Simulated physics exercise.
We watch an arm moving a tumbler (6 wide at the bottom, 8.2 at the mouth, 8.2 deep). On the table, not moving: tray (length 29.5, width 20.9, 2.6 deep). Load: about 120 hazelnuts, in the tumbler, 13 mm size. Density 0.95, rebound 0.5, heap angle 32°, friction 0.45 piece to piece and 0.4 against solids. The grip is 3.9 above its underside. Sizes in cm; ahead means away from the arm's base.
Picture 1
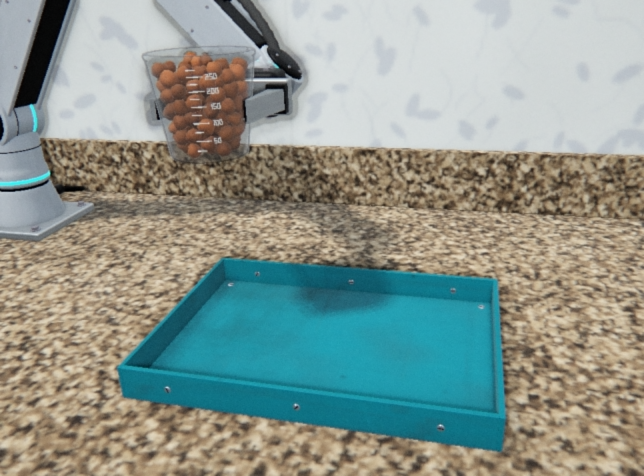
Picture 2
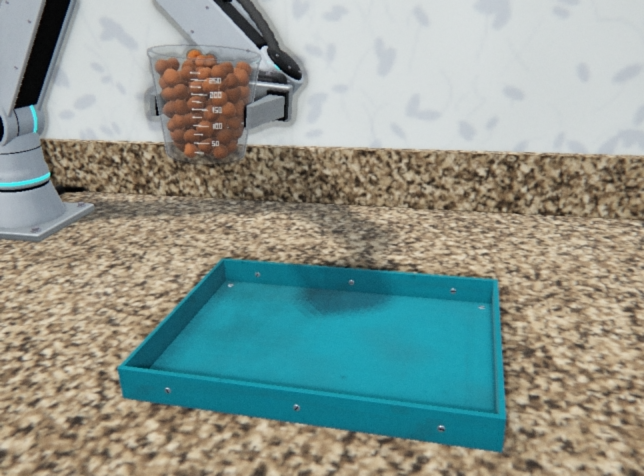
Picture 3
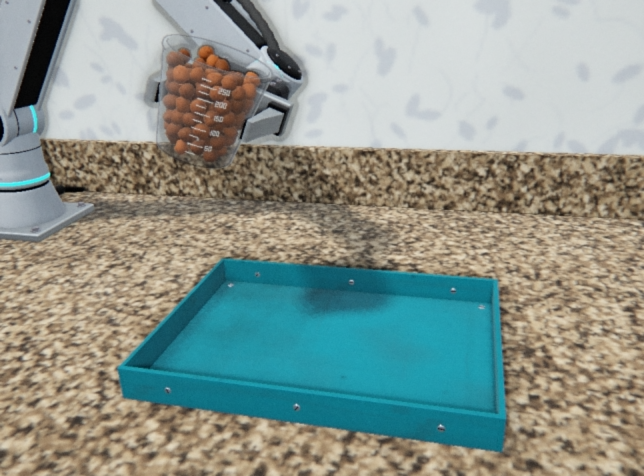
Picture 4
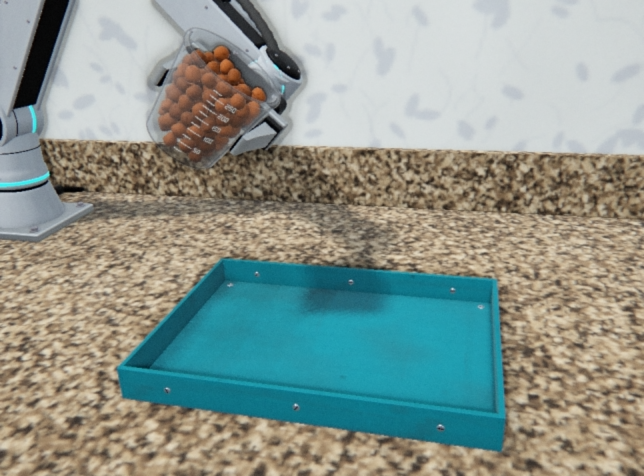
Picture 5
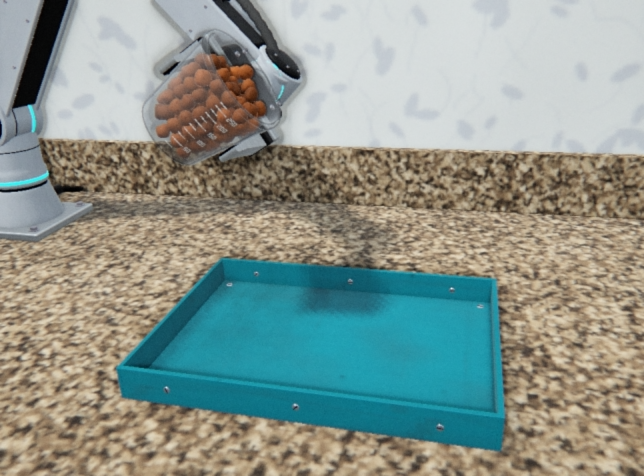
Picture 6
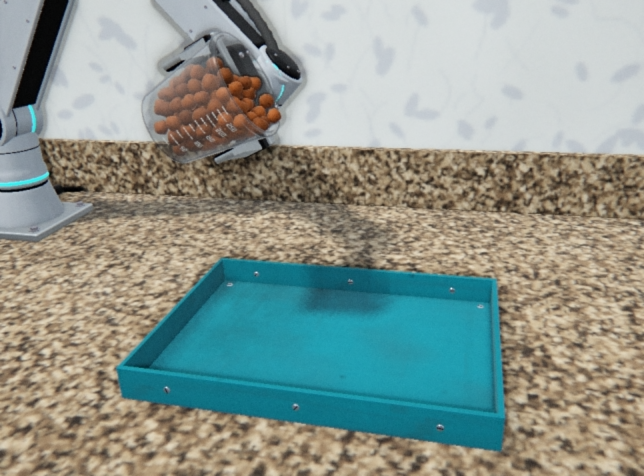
In this clip, a robot arm holds a clear tumbler filled with small brown balls above a counter with a teal tray, then tilts it steadily to the right as the balls shift toward its rim.
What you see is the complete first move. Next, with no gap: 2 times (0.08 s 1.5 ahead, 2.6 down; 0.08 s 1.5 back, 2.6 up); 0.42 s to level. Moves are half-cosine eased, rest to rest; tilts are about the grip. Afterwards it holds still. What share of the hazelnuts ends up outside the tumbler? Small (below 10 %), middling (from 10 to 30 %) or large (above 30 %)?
Outside the tumbler the share is middling, from 10 to 30 %.
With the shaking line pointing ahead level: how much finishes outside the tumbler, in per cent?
Some 55 per cent.
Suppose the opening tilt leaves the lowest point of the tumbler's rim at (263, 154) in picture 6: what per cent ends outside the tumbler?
About 60 per cent.
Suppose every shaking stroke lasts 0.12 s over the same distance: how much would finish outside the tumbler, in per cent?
Then about 10 per cent.
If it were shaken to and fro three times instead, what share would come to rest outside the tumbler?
In that case some 25 per cent.
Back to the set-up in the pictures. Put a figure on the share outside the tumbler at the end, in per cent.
About 15 per cent.
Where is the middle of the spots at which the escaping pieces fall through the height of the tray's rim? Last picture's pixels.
Around (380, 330).
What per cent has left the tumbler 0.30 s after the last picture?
Near 10 per cent so far.
Then, 0.30 s on, tilted 64° forward, highest piece 24 above the table; 111 in the tumbler, 4 in the tray, 8 in flight or on a rim.
Then, 0.59 s on, tilted 18° forward, highest piece 25 above the table; 103 in the tumbler, 15 in the tray, 2 on the table or floor, 3 in flight or on a rim.
Then, 0.94 s on, level, highest piece 26 above the table; 103 in the tumbler, 17 in the tray, 3 on the table or floor.
Then, 1.99 s on, level, highest piece 26 above the table; 103 in the tumbler, 17 in the tray, 3 on the table or floor.
In the end, 103 in the tumbler, 17 in the tray, 3 on the table or floor. That is 16 % outside the tumbler.
